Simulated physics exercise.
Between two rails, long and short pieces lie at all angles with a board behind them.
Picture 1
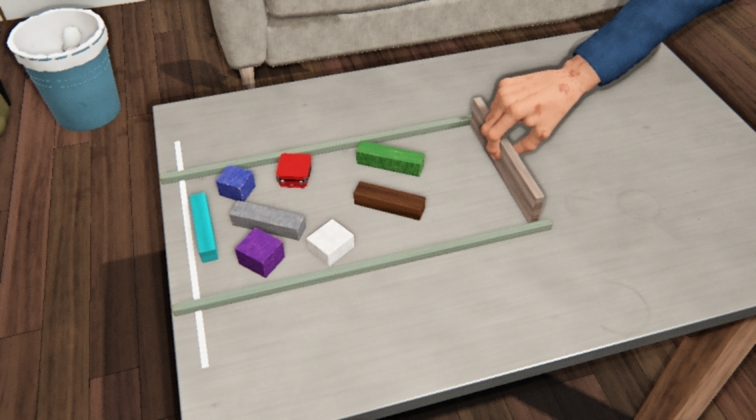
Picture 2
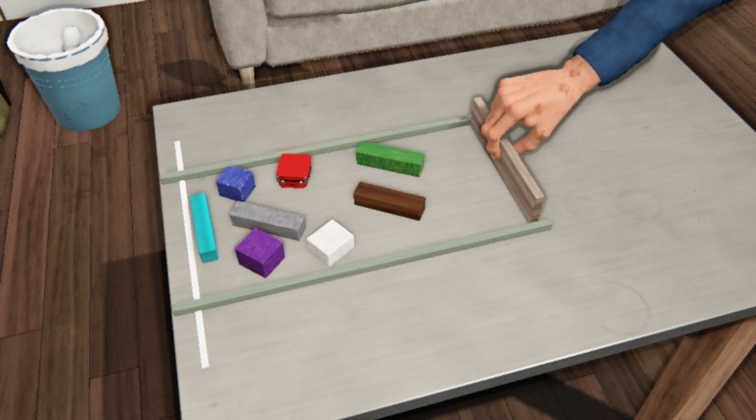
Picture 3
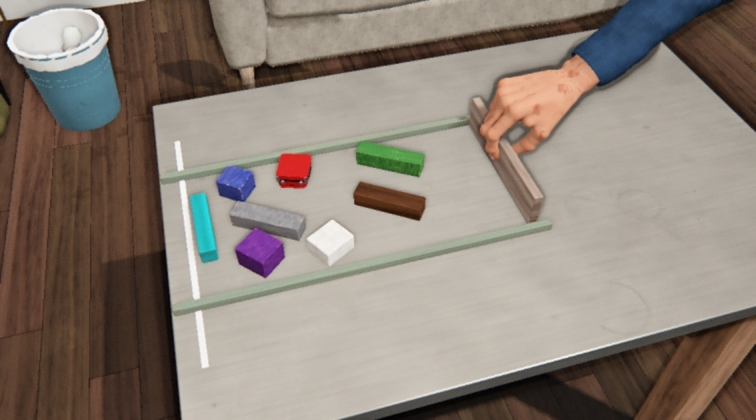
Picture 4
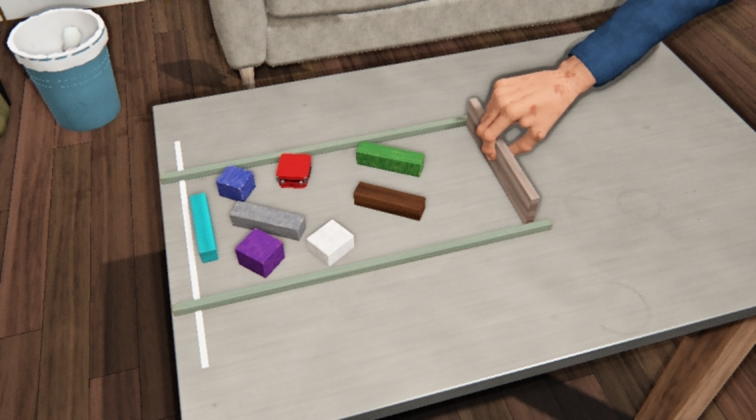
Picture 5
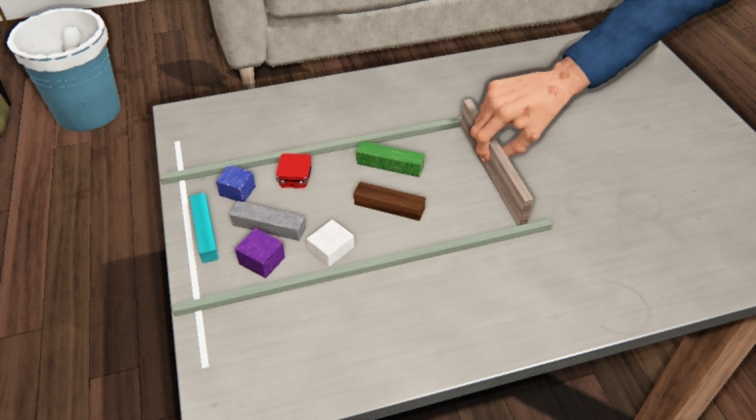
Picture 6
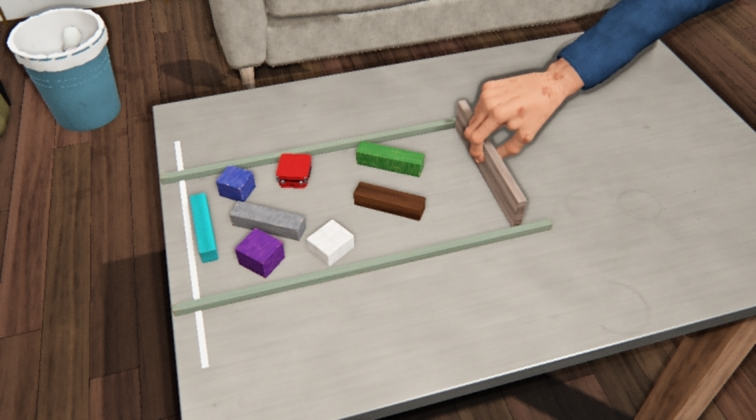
On a tabletop, a hand slides a board slightly left between two rails toward scattered coloured blocks and sticks, which stay still.
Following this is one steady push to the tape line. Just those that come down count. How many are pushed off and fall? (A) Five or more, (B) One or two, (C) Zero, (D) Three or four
A.
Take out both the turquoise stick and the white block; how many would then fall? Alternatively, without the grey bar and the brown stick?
Fallen: 3 in the first try, 4 in the other.
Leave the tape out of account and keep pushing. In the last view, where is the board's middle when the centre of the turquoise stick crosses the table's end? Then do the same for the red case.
Near (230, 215) in the first case, near (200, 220) in the other.
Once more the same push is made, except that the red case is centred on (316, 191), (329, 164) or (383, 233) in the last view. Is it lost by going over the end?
The red case falls; comes down; is kept.
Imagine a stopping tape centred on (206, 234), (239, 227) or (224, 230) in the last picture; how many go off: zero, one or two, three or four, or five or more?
Trial 1 - three or four; trial 2 - zero; trial 3 - one to two.
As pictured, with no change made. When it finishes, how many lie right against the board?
3 are in contact with it.
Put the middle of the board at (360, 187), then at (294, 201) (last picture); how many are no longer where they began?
Tally at point one: 2; at point two: 7.
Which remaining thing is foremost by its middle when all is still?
The one out in front is the brown stick.
Early on, none off yet; turquoise stick at rest near (204, 227); blue block at rest near (236, 184); purple block at rest near (260, 253).
Finally, the number that fall off is five or more; lost, red case, grey bar, purple block, blue block and turquoise stick.
